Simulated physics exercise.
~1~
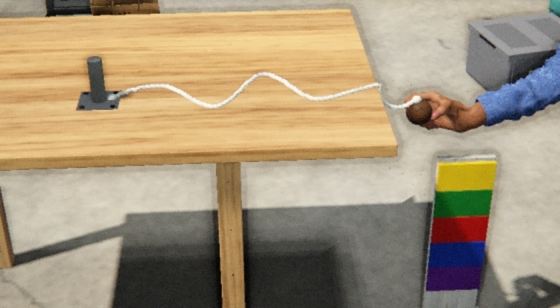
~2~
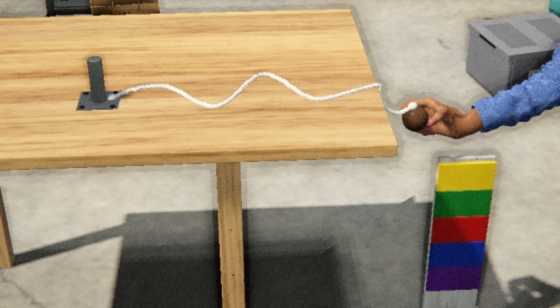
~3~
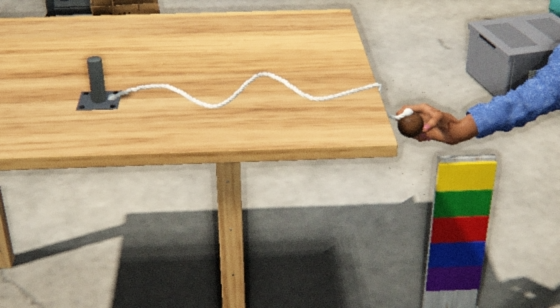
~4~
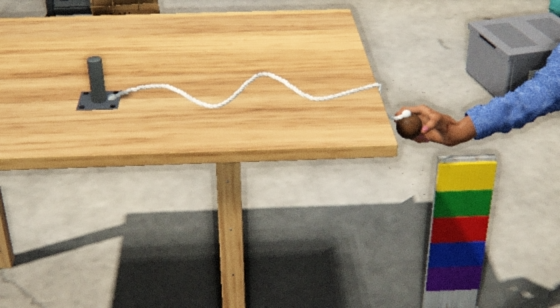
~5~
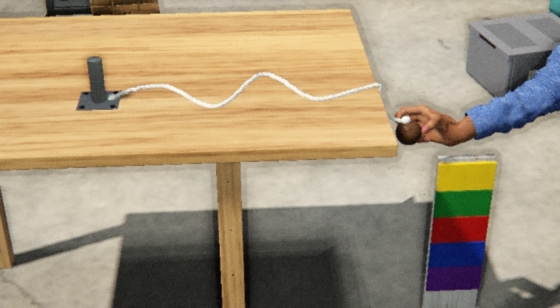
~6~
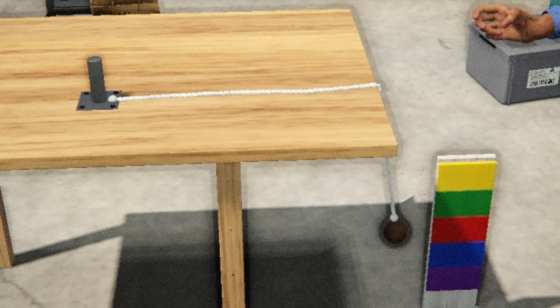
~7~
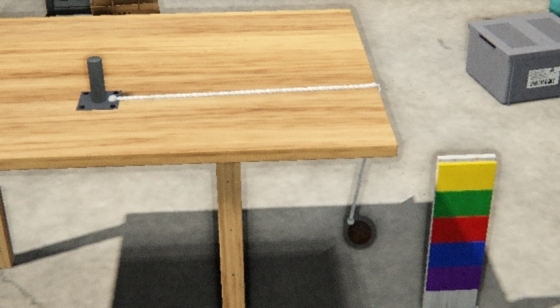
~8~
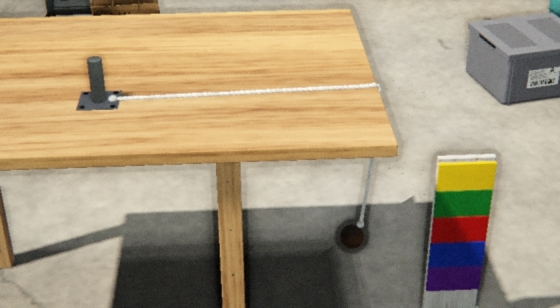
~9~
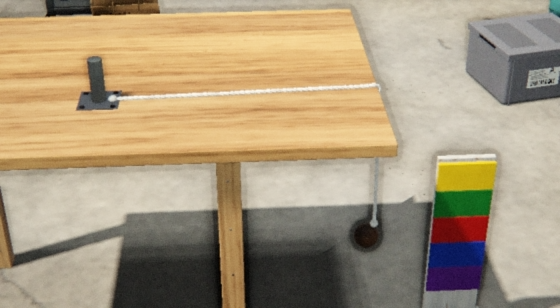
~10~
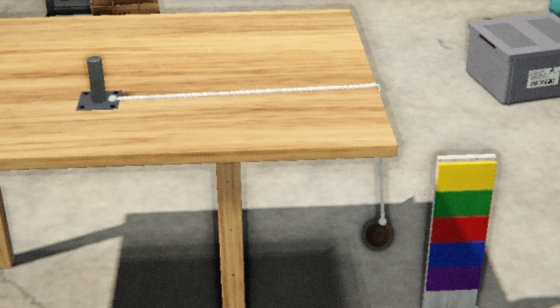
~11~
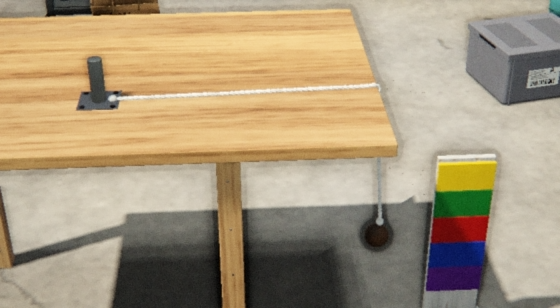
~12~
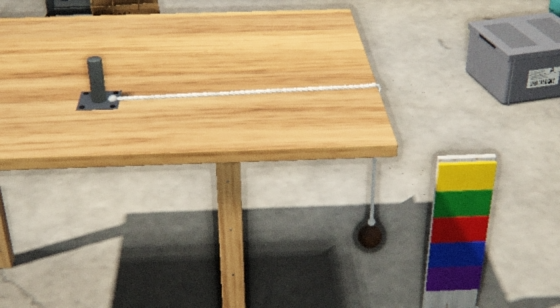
In the video, a hand holds a brown ball on a white cord beside a wooden table, lowers it slightly and lets go. The ball drops, pulls the cord straight and swings gently below the table edge, its middle level with the red band on the coloured board.
